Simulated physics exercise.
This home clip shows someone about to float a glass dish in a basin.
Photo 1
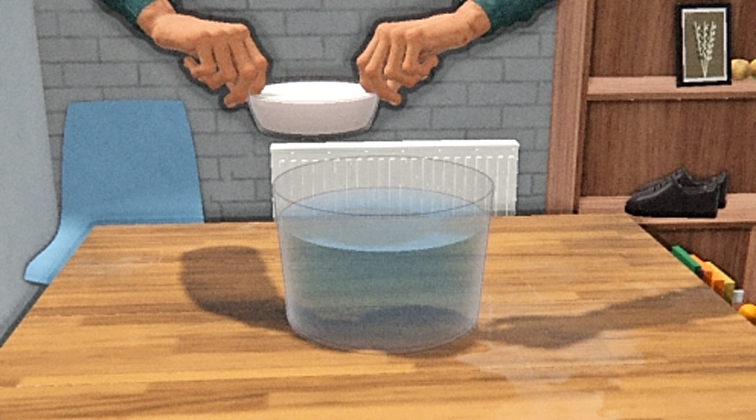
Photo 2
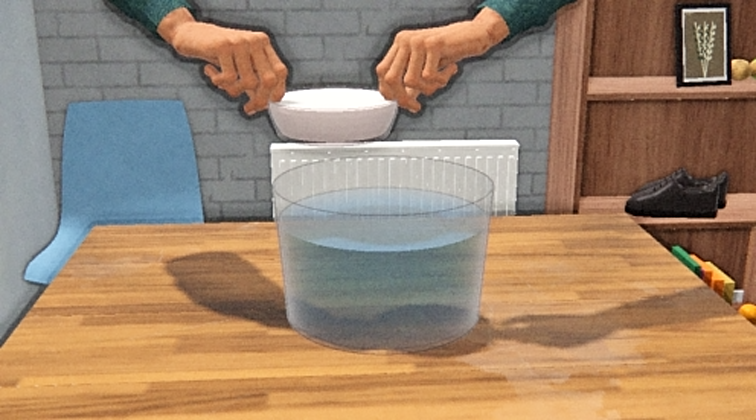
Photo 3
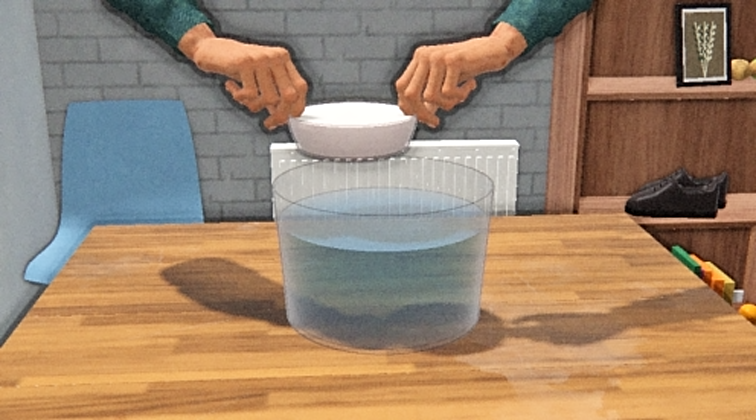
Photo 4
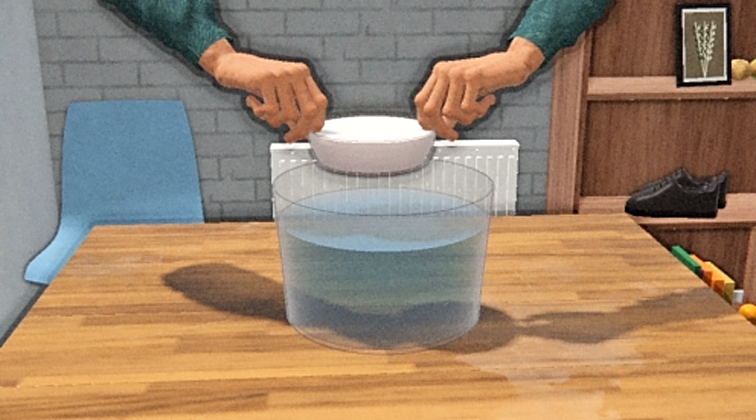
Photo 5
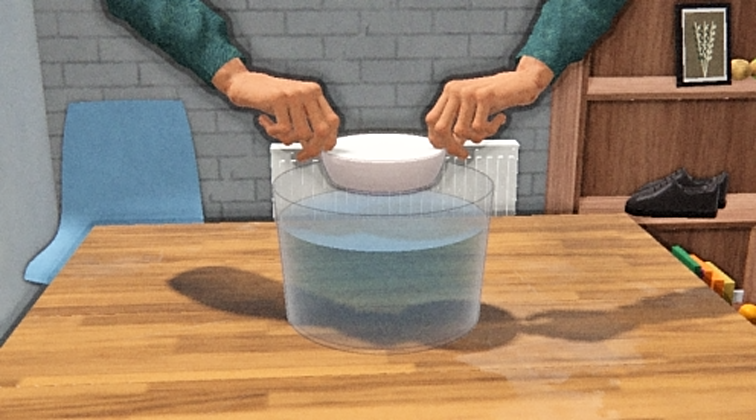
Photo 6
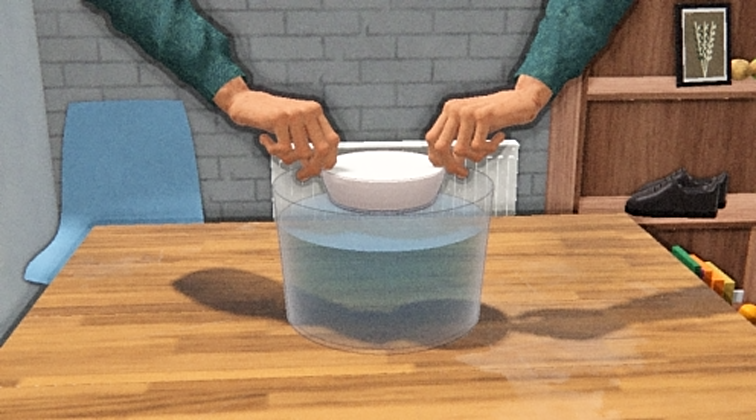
A white dish, held at its rim by two hands in green sleeves, moved down and to the right over a clear basin of water, then lowered straight down to just above the water.
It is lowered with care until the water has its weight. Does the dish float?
It heads for the bottom.
A moment on, the dish dips into the water.
Further on, water pours in over its rim.
When it is over, the dish lies on the bottom.
